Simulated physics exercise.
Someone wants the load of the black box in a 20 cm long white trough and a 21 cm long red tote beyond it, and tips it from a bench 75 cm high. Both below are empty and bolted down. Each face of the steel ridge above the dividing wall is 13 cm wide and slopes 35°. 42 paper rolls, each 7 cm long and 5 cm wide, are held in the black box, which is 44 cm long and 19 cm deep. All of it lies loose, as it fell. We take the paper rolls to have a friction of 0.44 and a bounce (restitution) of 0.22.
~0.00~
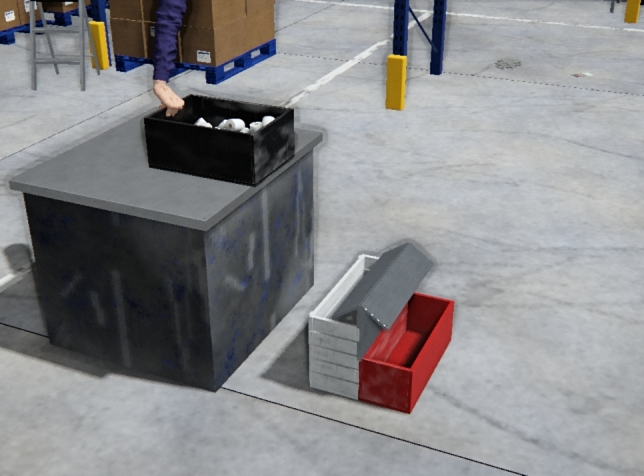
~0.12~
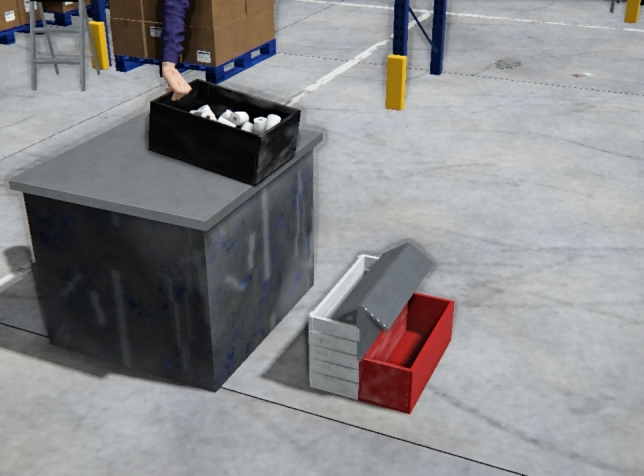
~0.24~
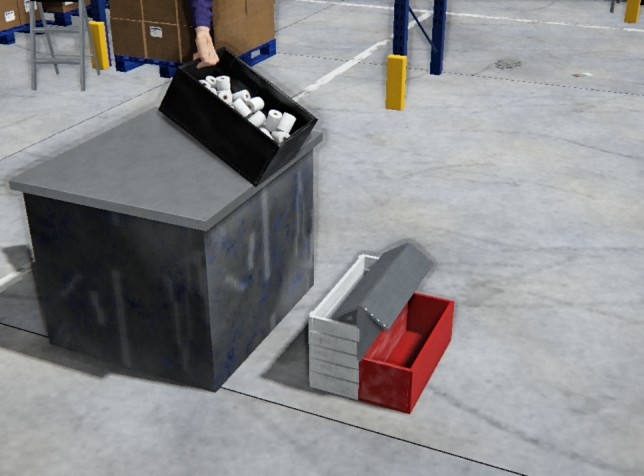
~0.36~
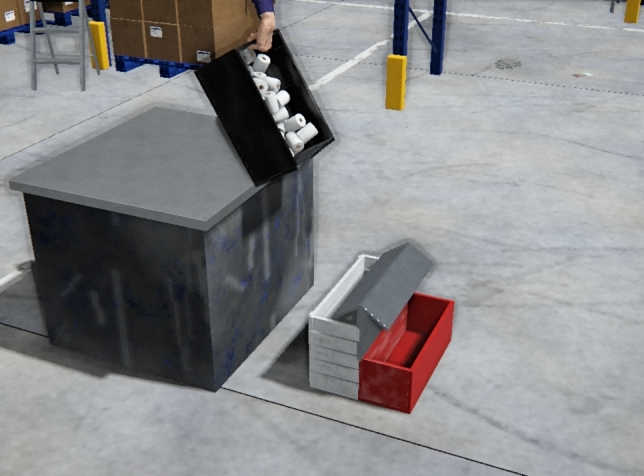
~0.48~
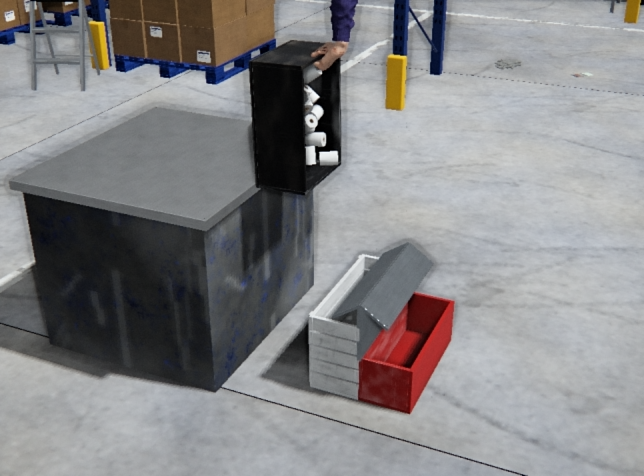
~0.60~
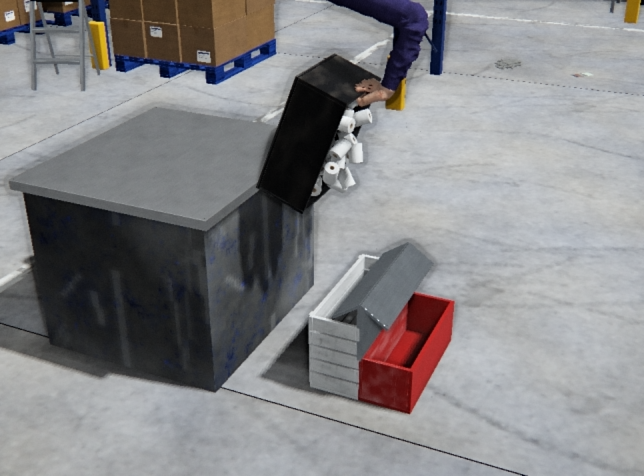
The video shows a hand tilting a black box of small white rolls rightward on a dark bench, turning it past upright until a few rolls emerge from its open side, above a white trough, gray ridge and red tote.
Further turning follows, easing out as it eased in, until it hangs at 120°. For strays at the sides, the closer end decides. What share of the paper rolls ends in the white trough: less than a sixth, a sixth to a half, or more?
It's going to be a moderate share, from one sixth to one half.
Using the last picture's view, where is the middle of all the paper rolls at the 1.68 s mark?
Roughly at pixel (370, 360).
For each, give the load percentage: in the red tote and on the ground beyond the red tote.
It works out to roughly 0 per cent and 50 per cent, in that order.
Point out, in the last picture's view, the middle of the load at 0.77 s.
Somewhere around pixel (369, 229) in the last view.
After 0.77 s, tilt 120°; 10 still in the black box and 32 in the air.
After 0.99 s, tilt 120°; 2 still in the black box, 6 in the white trough, 14 on the ground beyond the red tote and 20 in the air.
After 1.29 s, tilt 120°; 14 in the white trough, 3 on the ground short of the white trough, 20 on the ground beyond the red tote and 5 in the air.
Outcome (at 1.68 s), 16 in the white trough, 6 on the ground short of the white trough and 20 on the ground beyond the red tote. Asked share, 16 of 42, 38 per cent.
